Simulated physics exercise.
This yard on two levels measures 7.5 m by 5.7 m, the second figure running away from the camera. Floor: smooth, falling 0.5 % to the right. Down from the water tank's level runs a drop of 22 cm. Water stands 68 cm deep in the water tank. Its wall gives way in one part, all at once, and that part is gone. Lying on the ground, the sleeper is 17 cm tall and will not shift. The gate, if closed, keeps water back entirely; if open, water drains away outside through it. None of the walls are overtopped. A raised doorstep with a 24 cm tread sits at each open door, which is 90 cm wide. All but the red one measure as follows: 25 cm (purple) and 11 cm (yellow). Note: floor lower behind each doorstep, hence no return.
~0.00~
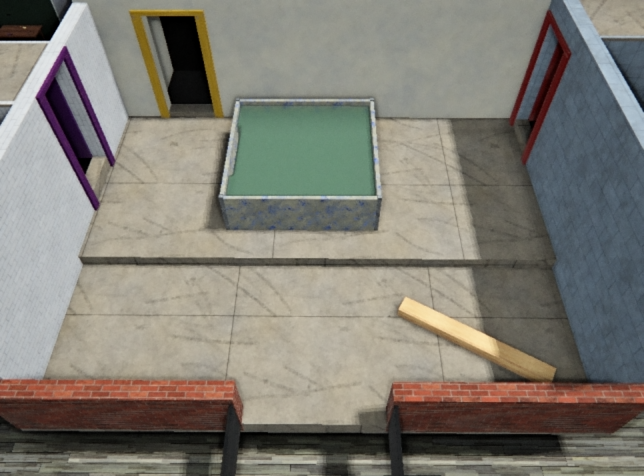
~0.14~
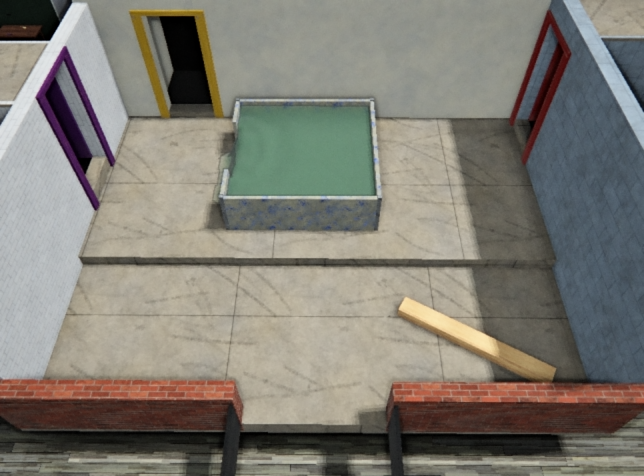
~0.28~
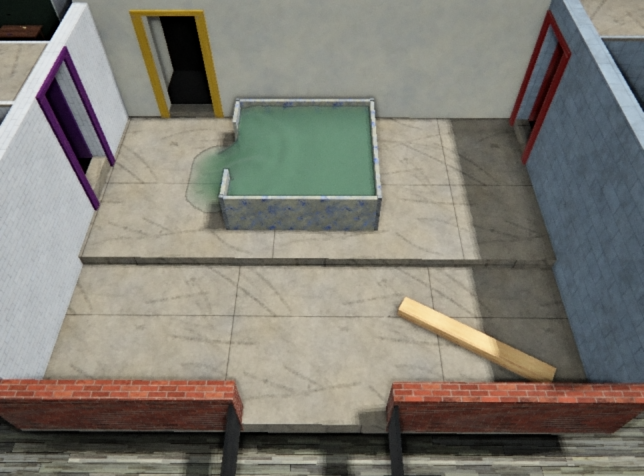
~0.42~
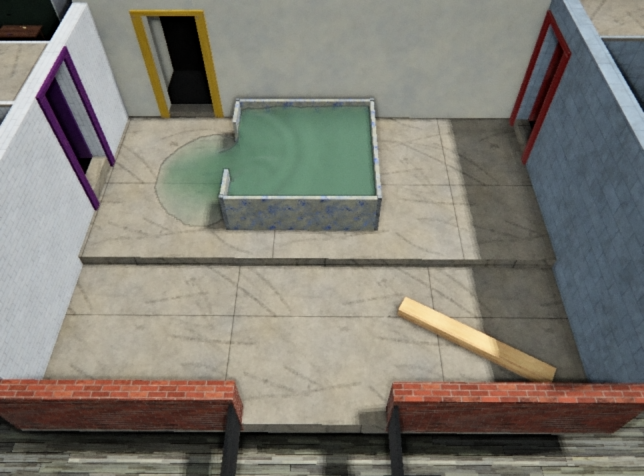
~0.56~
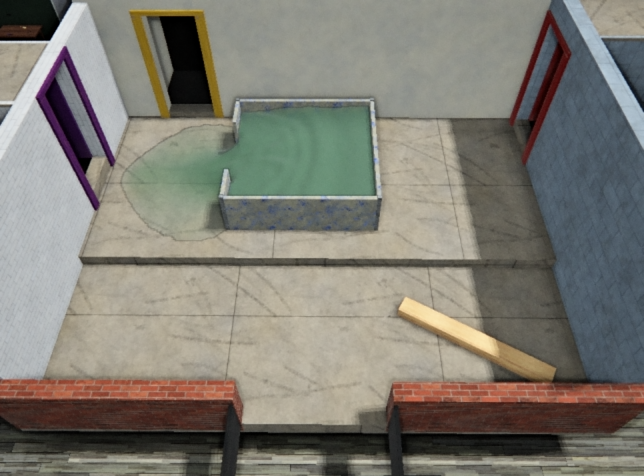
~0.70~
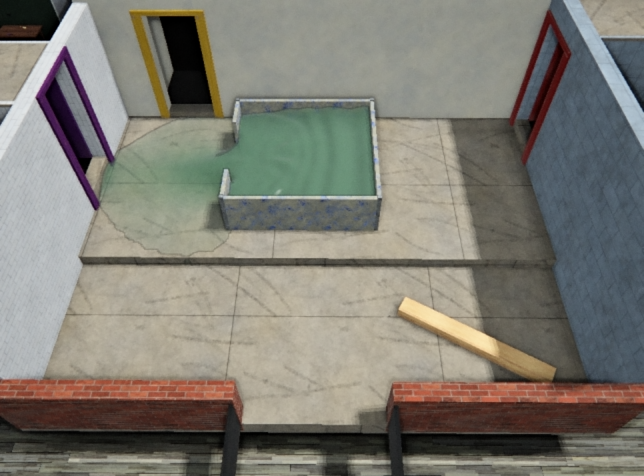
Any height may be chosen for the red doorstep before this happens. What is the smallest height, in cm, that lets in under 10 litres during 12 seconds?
10.5 cm.
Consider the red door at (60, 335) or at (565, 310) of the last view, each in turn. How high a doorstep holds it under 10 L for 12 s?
Roughly 16 cm for the first and 13.5 cm for the second.
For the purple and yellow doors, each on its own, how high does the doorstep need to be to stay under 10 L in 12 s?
About 35 cm at purple and 18 cm at yellow.
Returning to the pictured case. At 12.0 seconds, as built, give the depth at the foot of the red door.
Some 7.0 cm.
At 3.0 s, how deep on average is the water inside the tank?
Around 36 cm deep on average.
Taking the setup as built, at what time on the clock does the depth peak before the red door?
Crest at t of about 5.5 s.
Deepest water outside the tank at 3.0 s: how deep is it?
Up to some 35 centimetres, I'd say.
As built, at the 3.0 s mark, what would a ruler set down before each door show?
Door by door in cm - purple 30, yellow 18, red 0.
After 1.4 s water covers 20 % of the floor, deepest (50 cm) near (129, 119); it has not reached the red door.
After 3.0 s water covers 30 % of the floor, deepest (35 cm) near (129, 119); it has not reached the red door.
After 12.0 s water covers 85 % of the floor, deepest (20 cm) near (547, 273); 7 cm at the red door, 0 litres in over its 18 cm doorstep.
At the red door as built, the water arrived by 4.9 s and peaked near 14 cm at 5.4 s.
Run again over the same 12 s with other heights there, 23 litres in over 9 cm, 3 litres over 12.5 cm. The limit of 10 litres is kept from about 10.5 cm up.
